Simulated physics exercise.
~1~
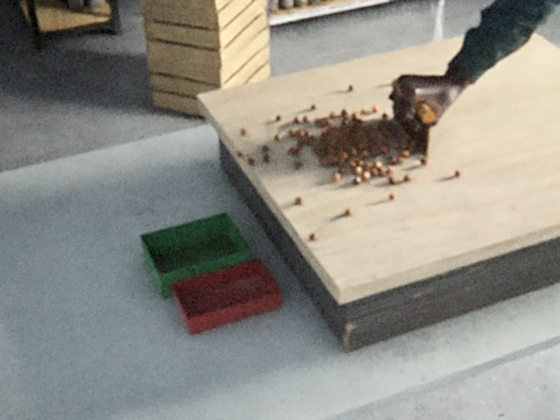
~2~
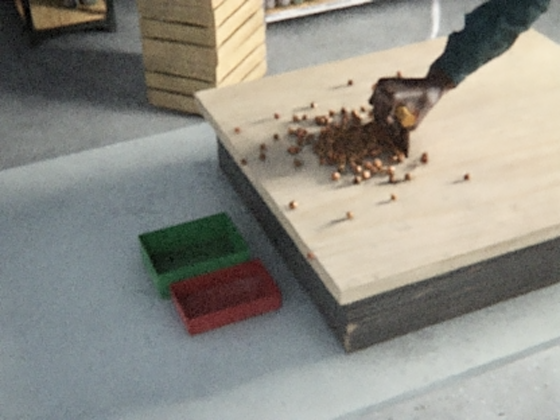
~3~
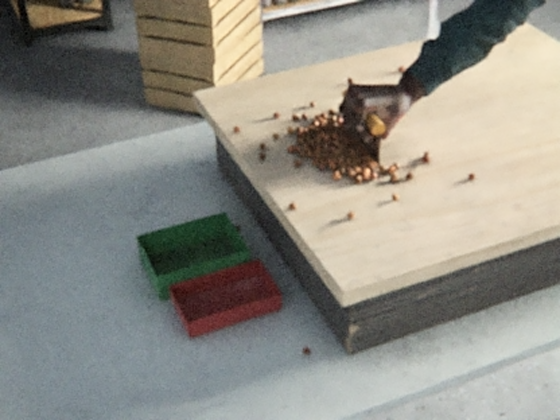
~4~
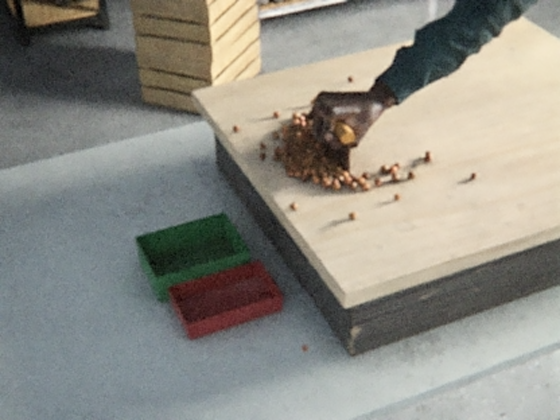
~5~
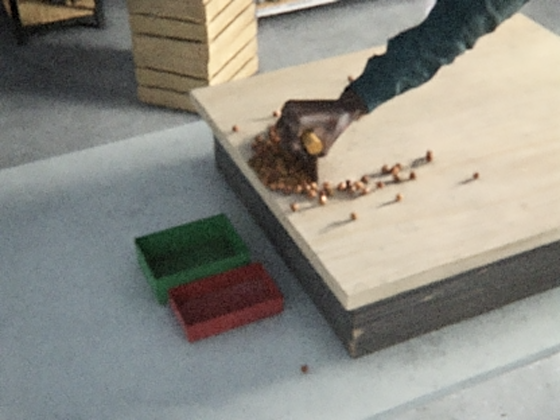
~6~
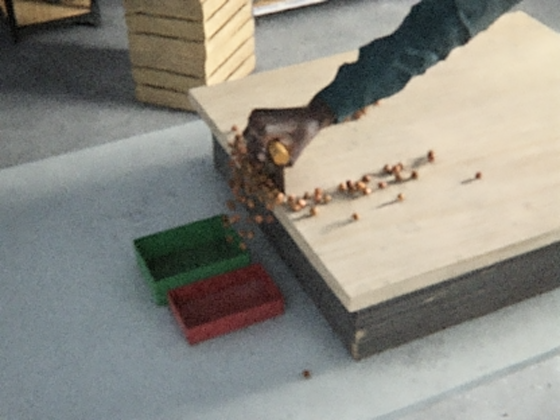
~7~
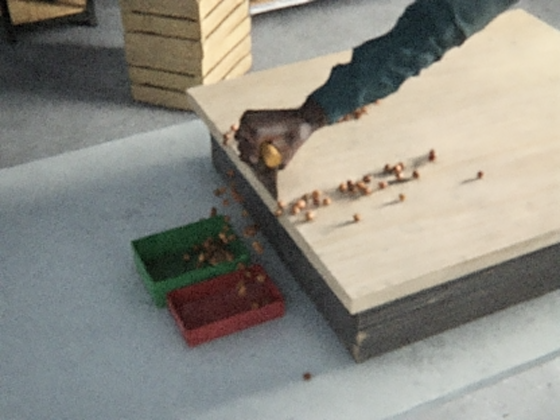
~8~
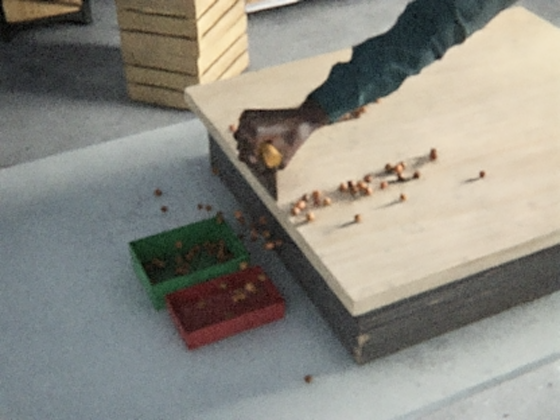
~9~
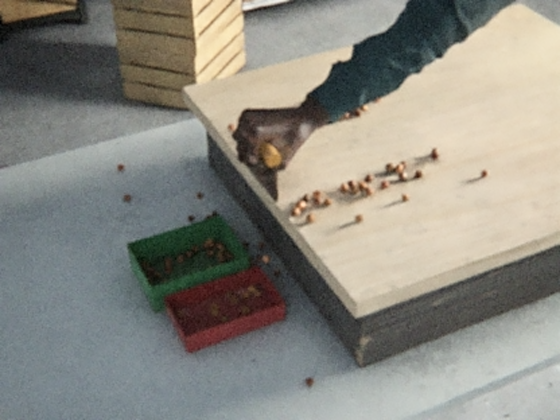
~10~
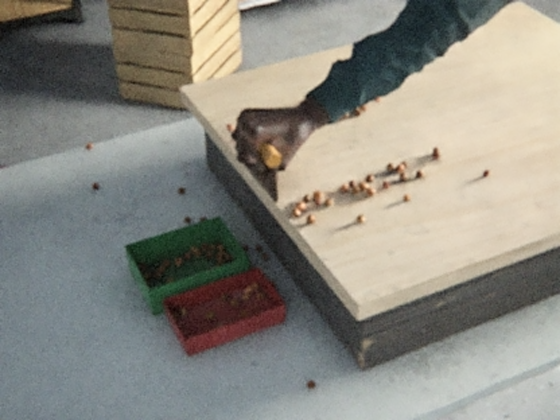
On a pale floor seen from above at an angle, a low platform with a light wooden top and dark sides stands at the right, near stacked wood. A green tin and a red tin sit side by side below its left edge, and brown hazelnuts lie scattered on top. A dark-gloved hand in a dark green sleeve pushes a scraper leftward, bunching the nuts towards the edge. Many spill over as the scraper reaches the edge and stops. Some land in the green tin, fewer in the red, and others scatter across the floor, while many remain on top.
